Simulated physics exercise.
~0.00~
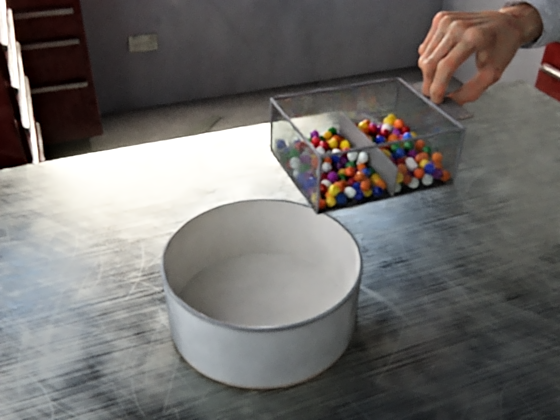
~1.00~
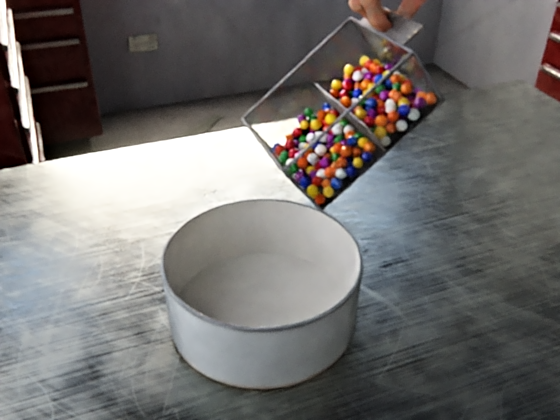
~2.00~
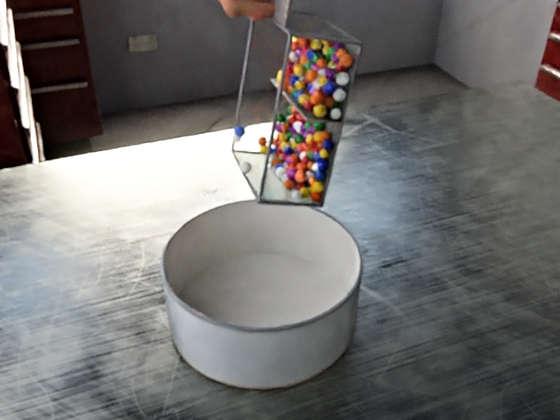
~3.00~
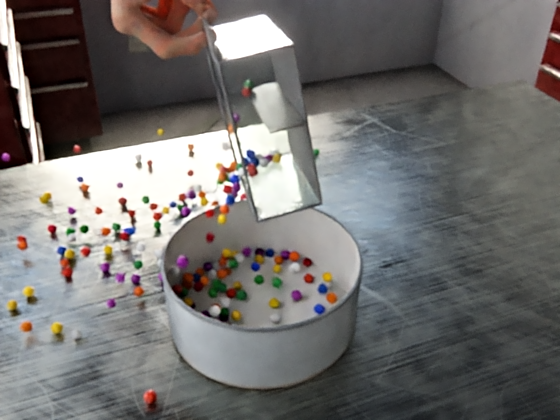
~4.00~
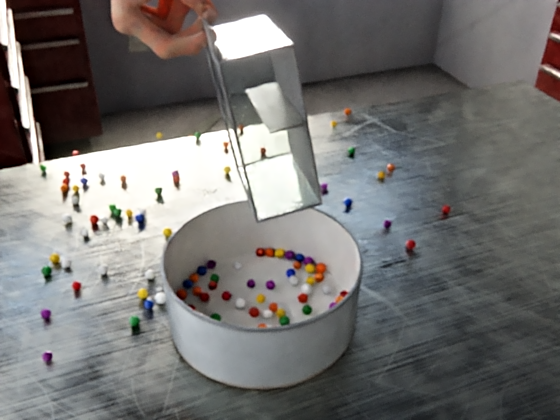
A hand at the upper right holds a clear, divided box of multicoloured marbles above a scratched grey metal table, seen from slightly above in a room with red drawers behind. A round white pot with an open top stands on the table below. The hand moves left and tips the box steeply, and the marbles slide and pile against its side. They then spill out, some dropping into the pot while many others scatter through the air to the left. At the end the tilted box hangs nearly empty, with marbles lying in the pot and strewn across the table around it.
